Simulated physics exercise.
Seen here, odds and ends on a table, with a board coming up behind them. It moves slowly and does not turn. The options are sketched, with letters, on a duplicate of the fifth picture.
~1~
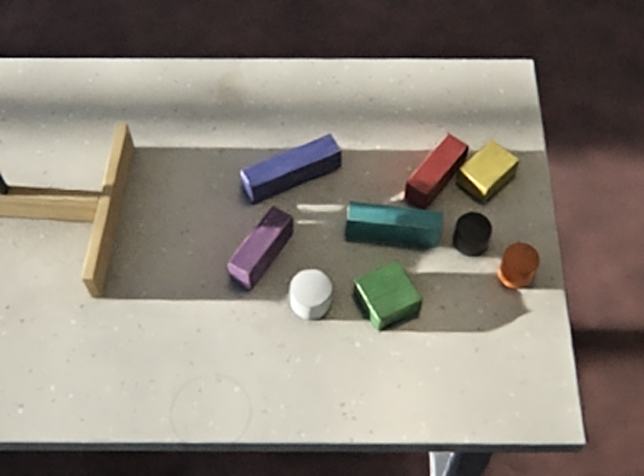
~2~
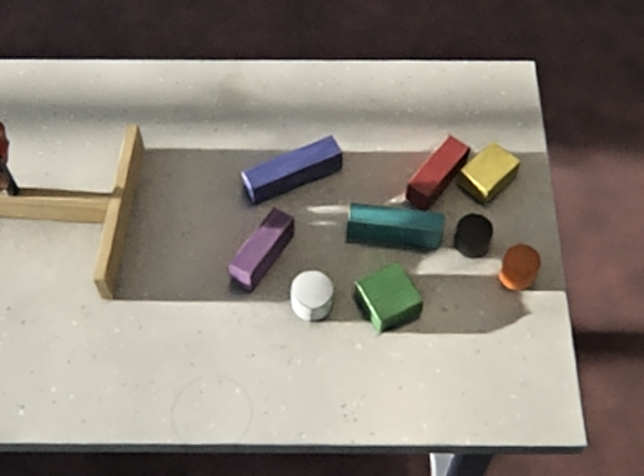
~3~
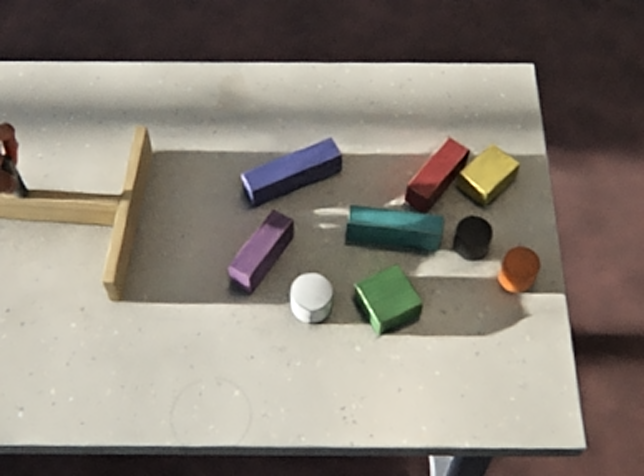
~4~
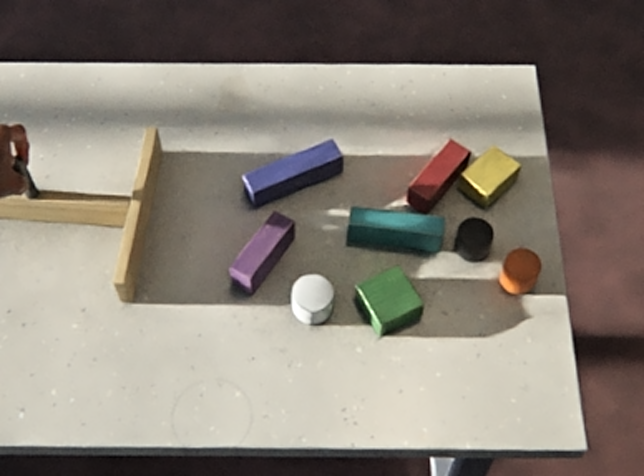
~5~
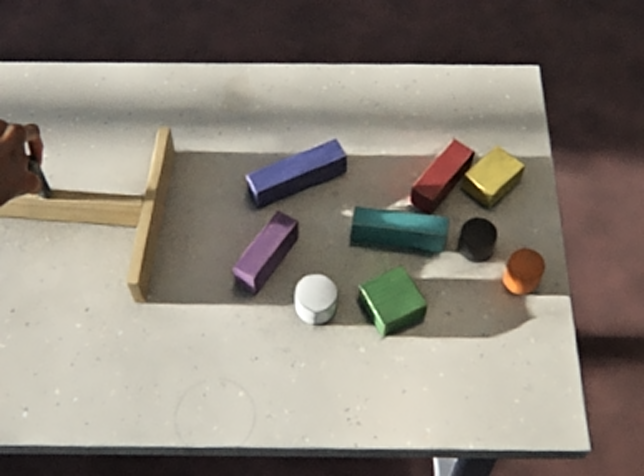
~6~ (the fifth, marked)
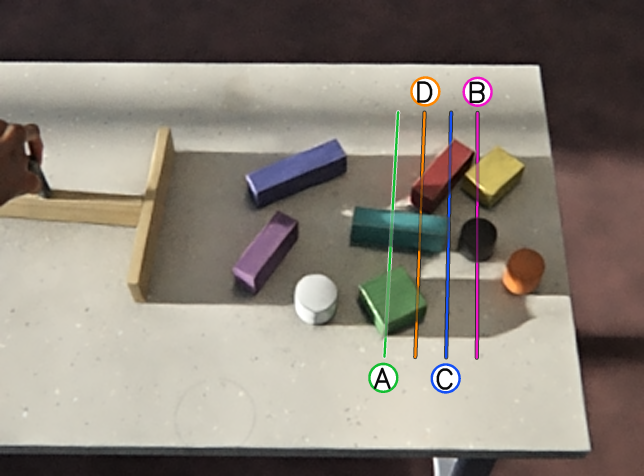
The footage shows colored blocks, bars and small cylinders resting on a table while a wooden board on a handle slides slowly rightward toward them, a hand coming into view at the left; the objects stay essentially still.
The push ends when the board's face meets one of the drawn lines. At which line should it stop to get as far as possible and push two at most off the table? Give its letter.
No farther than B.
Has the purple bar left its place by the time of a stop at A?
By then, yes.
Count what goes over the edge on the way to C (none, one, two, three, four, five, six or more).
In all, one.
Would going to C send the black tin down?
By then, yes.
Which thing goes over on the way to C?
The black tin.
On the marked copy, A at (392, 226); B at (477, 226); C at (449, 226); D at (420, 226).
Following B. Soon after the start, board (266, 202); blue bar (327, 168); purple bar (281, 253).
Later, board (384, 203); black tin (525, 241); turquoise bar (460, 228).
In the end, board (477, 203); black tin over the edge; yellow block (550, 179); one fallen.
As for the rest, A is within the limit but short; C is within the limit but short; D is within the limit but short.
